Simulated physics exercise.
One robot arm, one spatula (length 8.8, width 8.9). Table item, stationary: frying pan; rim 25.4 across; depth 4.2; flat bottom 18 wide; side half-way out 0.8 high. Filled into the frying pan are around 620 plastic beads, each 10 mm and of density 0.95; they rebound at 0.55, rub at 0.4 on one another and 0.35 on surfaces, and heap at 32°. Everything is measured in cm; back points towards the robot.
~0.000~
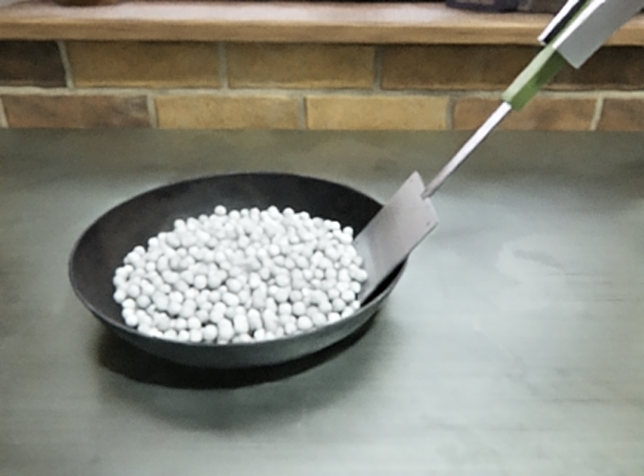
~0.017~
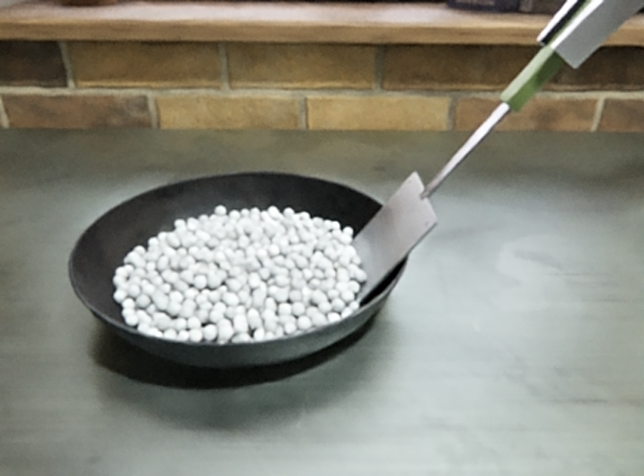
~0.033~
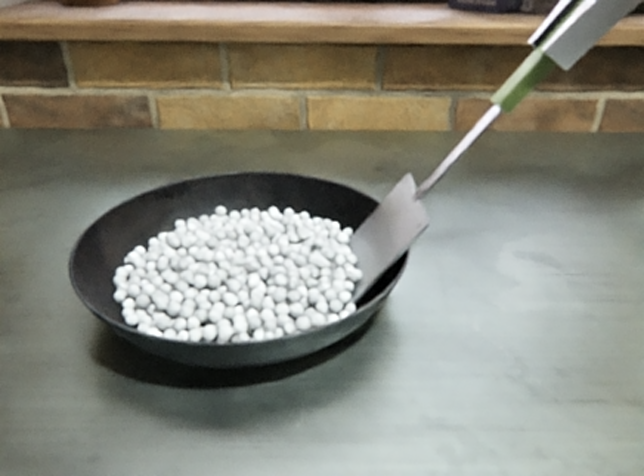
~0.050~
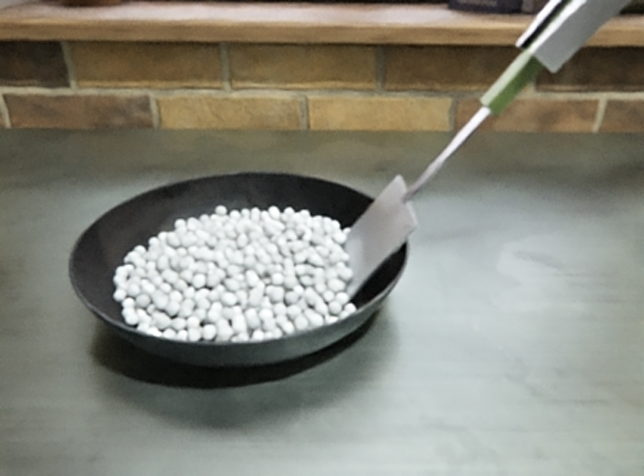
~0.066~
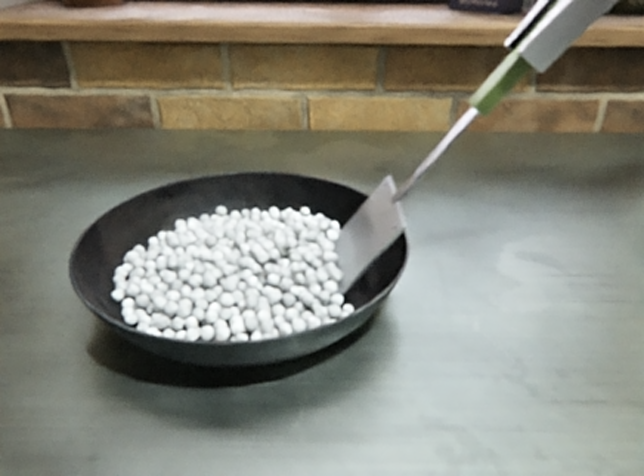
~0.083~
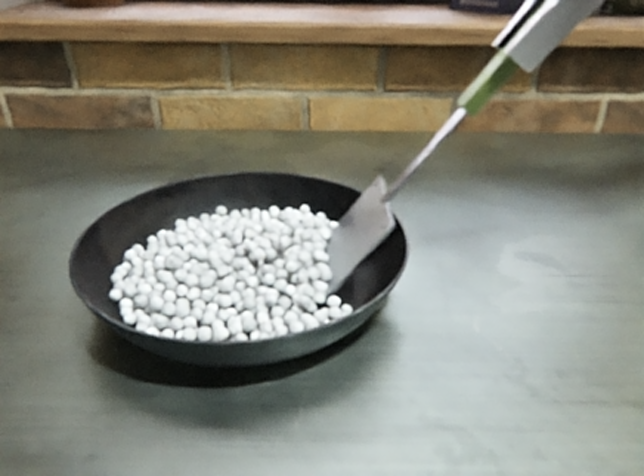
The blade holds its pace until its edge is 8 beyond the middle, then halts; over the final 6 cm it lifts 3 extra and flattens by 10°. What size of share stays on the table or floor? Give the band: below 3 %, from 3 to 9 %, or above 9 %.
Below 3 %.
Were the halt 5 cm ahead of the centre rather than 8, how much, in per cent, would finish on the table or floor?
About 0 %.
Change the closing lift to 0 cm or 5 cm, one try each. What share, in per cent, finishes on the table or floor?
You'd get some 5 per cent with the first setting and some 0 per cent with the second.
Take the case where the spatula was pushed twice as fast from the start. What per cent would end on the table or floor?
About 15 per cent.
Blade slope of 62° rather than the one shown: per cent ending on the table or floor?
About 0 per cent.
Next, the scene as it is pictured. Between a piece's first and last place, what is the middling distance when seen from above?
Roughly 3 cm.
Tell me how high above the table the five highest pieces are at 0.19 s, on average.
About 4 centimetres.
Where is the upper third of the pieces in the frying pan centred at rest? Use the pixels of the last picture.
Roughly at (139, 248).
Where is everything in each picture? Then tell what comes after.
The first picture shows spatula top edge at (427, 194), sloping 54°; upper third of the load around (253, 261), from x 120 to 360, top at y 210; 616 in the frying pan.
The second picture shows spatula top edge at (426, 195), sloping 54°; upper third of the load around (253, 261), from x 120 to 360, top at y 210.
The third picture shows spatula top edge at (418, 196), sloping 54°; upper third of the load around (254, 261), from x 120 to 355, top at y 210.
The fourth picture shows spatula top edge at (408, 198), sloping 54°; upper third of the load around (257, 260), from x 120 to 350, top at y 210.
The fifth picture shows spatula top edge at (397, 198), sloping 54°; upper third of the load around (260, 257), from x 120 to 350, top at y 210.
The sixth picture shows spatula top edge at (386, 198), sloping 54°; upper third of the load around (260, 257), from x 115 to 345, top at y 210; 616 in the frying pan.
By 0.19 s, sloping 54°, highest piece 4 above the table; 616 in the frying pan.
By 0.29 s, sloping 50°, highest piece 5 above the table; 616 in the frying pan.
By 0.54 s, sloping 44°, highest piece 5 above the table; 612 in the frying pan, 2 on the table or floor, 2 on the blade or in flight.
By 1.59 s, sloping 44°, highest piece 5 above the table; 612 in the frying pan, 4 on the table or floor.
Final count, 612 in the frying pan, 4 on the table or floor. That is 1 % on the table or floor.
